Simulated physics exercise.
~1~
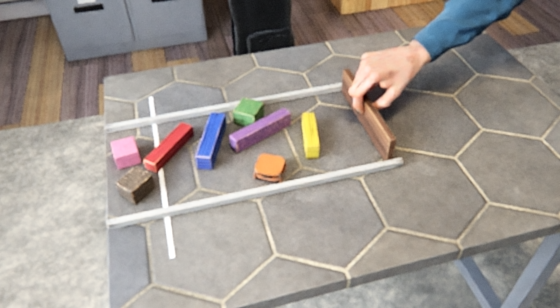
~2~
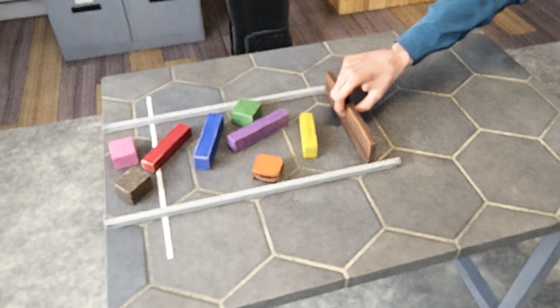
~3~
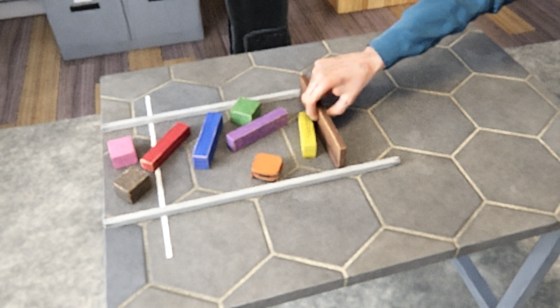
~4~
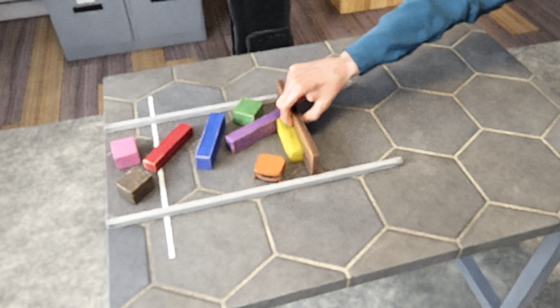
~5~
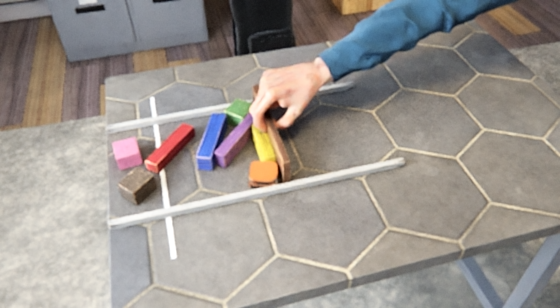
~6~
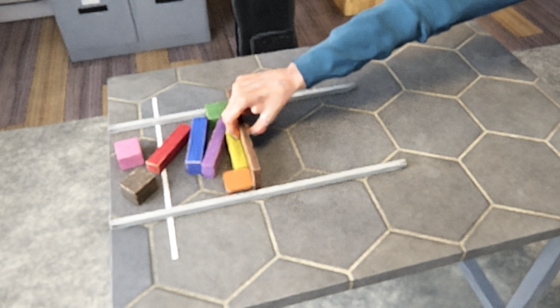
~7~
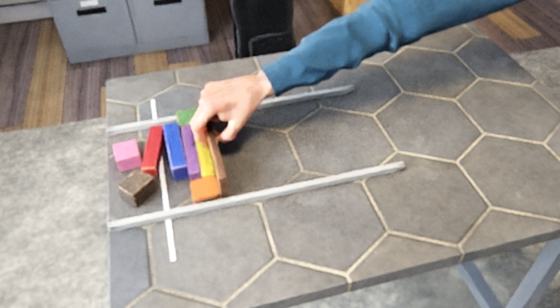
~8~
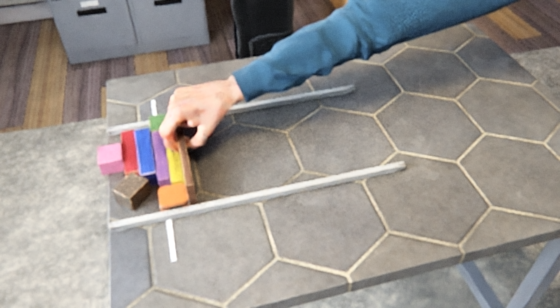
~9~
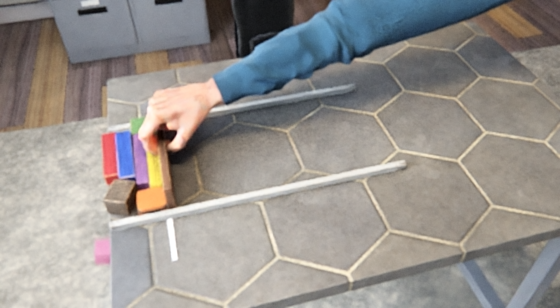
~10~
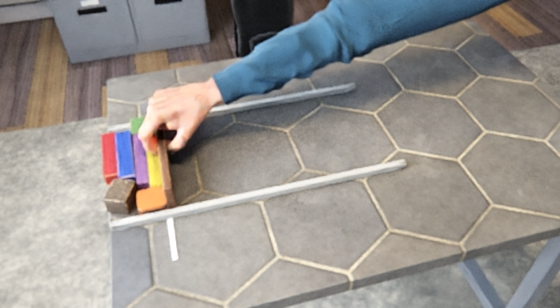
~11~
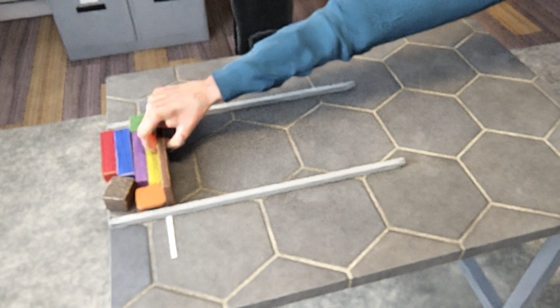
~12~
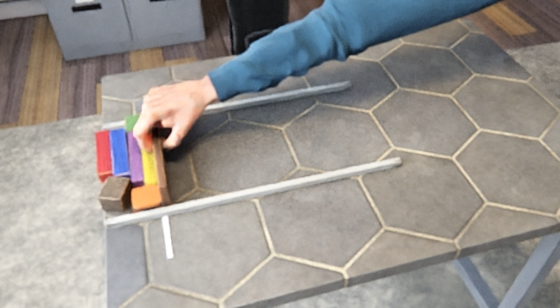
Hand sweeping colourful blocks leftward across a tiled table with a brown board, the pink block dropping off the edge.
